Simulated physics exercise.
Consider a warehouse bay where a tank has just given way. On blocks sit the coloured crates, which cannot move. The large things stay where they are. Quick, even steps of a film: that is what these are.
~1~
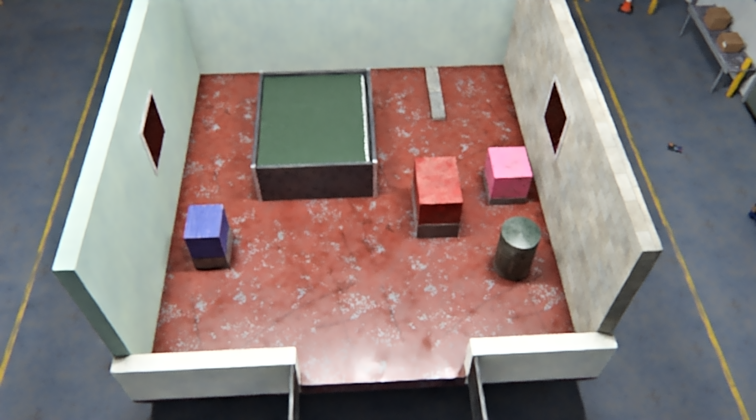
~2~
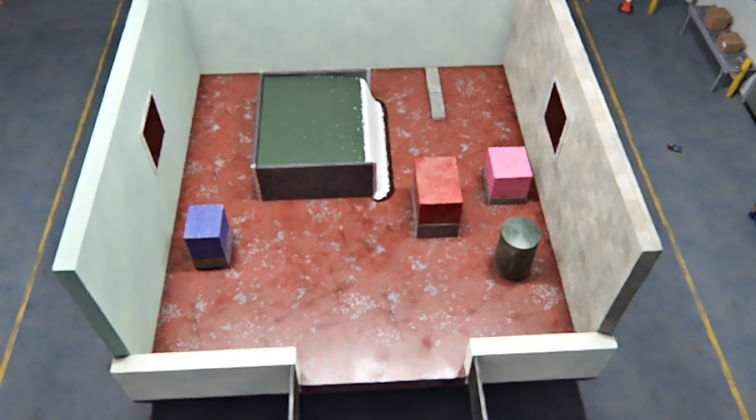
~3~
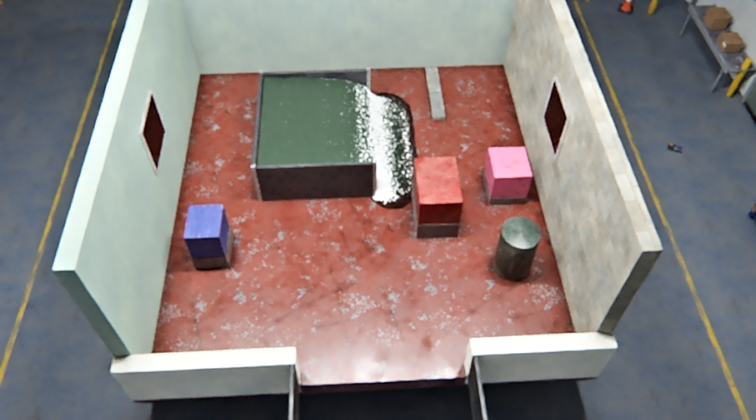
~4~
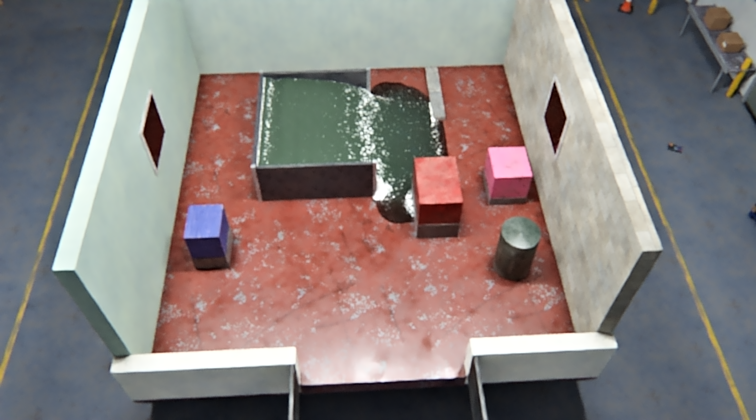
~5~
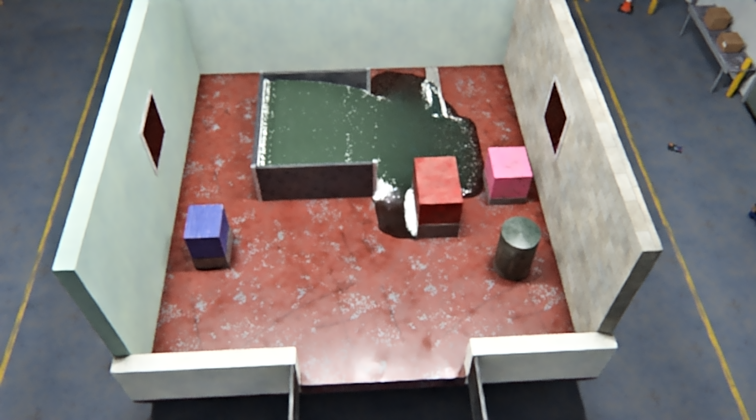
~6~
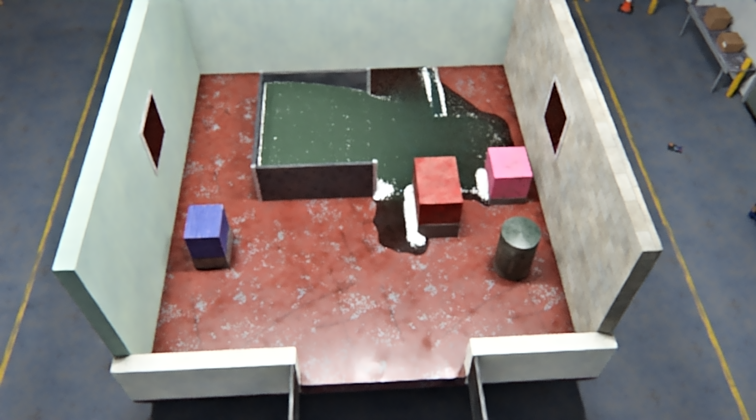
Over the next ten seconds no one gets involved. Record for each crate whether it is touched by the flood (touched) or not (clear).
My prediction: The red crate will be missed by the water. The blue crate will be missed by the water. The pink crate will be caught by the water.
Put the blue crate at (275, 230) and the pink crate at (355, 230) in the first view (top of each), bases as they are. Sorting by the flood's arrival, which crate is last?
The blue one.
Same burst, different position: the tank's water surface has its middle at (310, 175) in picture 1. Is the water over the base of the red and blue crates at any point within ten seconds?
Note - red is overtopped; blue is left dry.
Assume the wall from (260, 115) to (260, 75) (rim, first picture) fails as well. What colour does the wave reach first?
First: The one in blue.
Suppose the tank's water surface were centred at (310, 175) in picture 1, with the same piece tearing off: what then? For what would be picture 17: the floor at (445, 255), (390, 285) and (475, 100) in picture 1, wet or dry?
First drenched; next drenched; last drenched.
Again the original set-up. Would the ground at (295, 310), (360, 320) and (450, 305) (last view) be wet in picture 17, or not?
Status per point, in sequence: Unwetted, then waterlogged, then waterlogged.
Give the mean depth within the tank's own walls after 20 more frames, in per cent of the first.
I'd say around 16 per cent.
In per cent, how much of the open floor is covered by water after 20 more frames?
That should be about 55 %.
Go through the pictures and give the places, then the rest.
Still water in the water tank at (315, 118), in the first picture.
Water pours out at (370, 137) and has run to (378, 199), in the second picture.
Water pours out at (370, 139) and has run to (399, 204), in the third picture.
The front is at (414, 217), out from the gap at (370, 140), in the fourth picture.
Water pours out at (370, 140) and has run to (425, 79), in the fifth picture.
Water pours out at (370, 140) and has run to a hidden place, in the sixth picture.
A moment on, water covers 35 % of the floor; the red crate water round its plinth, the blue crate not reached, the pink crate water round its plinth.
Next, water covers 50 % of the floor; the red crate water round its plinth, the blue crate not reached, the pink crate water round its plinth.
Then, water covers 55 % of the floor; the red crate water round its plinth, the blue crate not reached, the pink crate water round its plinth.
Later, water covers 90 % of the floor; the red crate water round its plinth, the blue crate not reached, the pink crate water round its plinth.
In the end, water covers 100 % of the floor; the red crate stayed above the water, the blue crate stayed above the water, the pink crate was topped.
